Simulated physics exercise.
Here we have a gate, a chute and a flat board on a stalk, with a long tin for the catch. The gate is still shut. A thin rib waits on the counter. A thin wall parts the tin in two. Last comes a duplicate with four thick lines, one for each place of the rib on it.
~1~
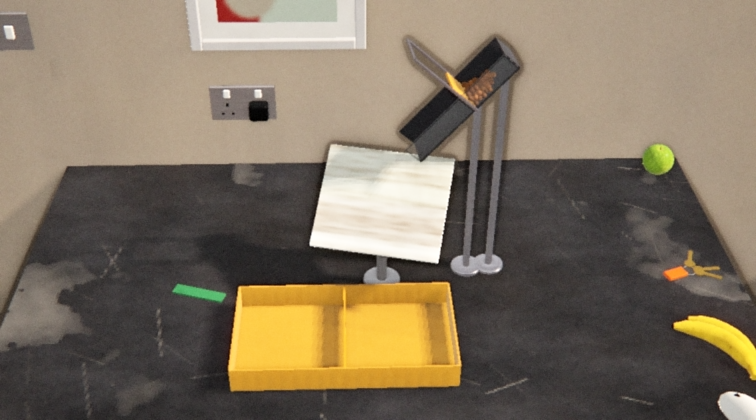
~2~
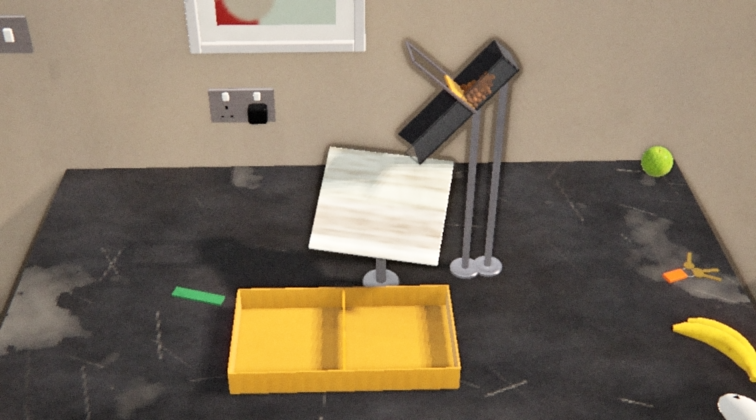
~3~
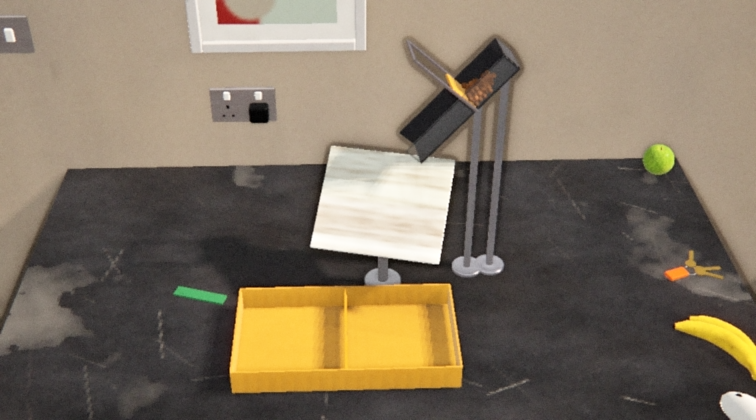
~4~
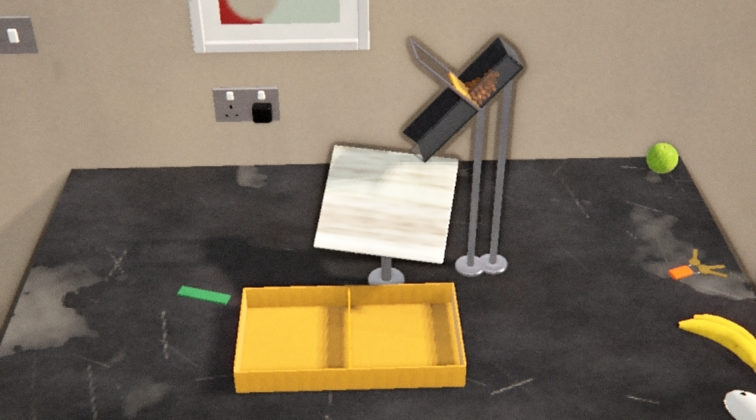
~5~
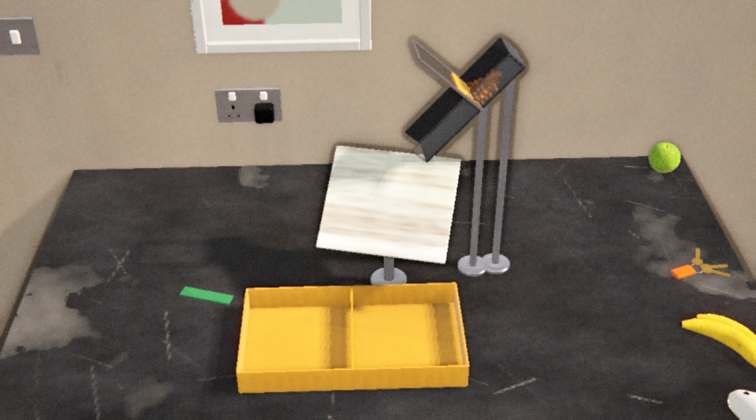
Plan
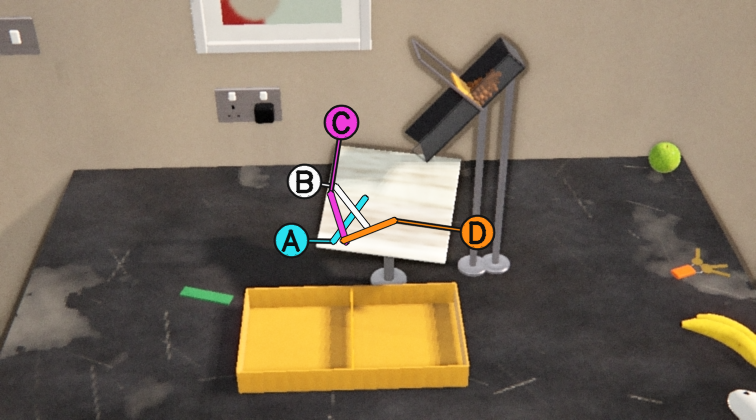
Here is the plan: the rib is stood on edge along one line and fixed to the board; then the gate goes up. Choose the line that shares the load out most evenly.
C beats the others.
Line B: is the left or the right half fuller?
More lands on the right.
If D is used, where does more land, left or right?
More lands on the left.
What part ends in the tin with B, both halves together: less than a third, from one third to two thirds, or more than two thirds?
More than two thirds.
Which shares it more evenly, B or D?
That is line B.
On the marked copy, line A from (365, 198) to (333, 241); line B from (335, 186) to (366, 226); line C from (330, 193) to (346, 241); line D from (394, 220) to (343, 240).
Choosing A, of what is caught, the bulk in the left half, a small share in the right.
Choosing B, of what is caught, close to a quarter in the left half, the bulk in the right.
Choosing C, of what is caught, close to half in the left half, close to half in the right.
Choosing D, of what is caught, all but a few in the left half, only a few in the right.
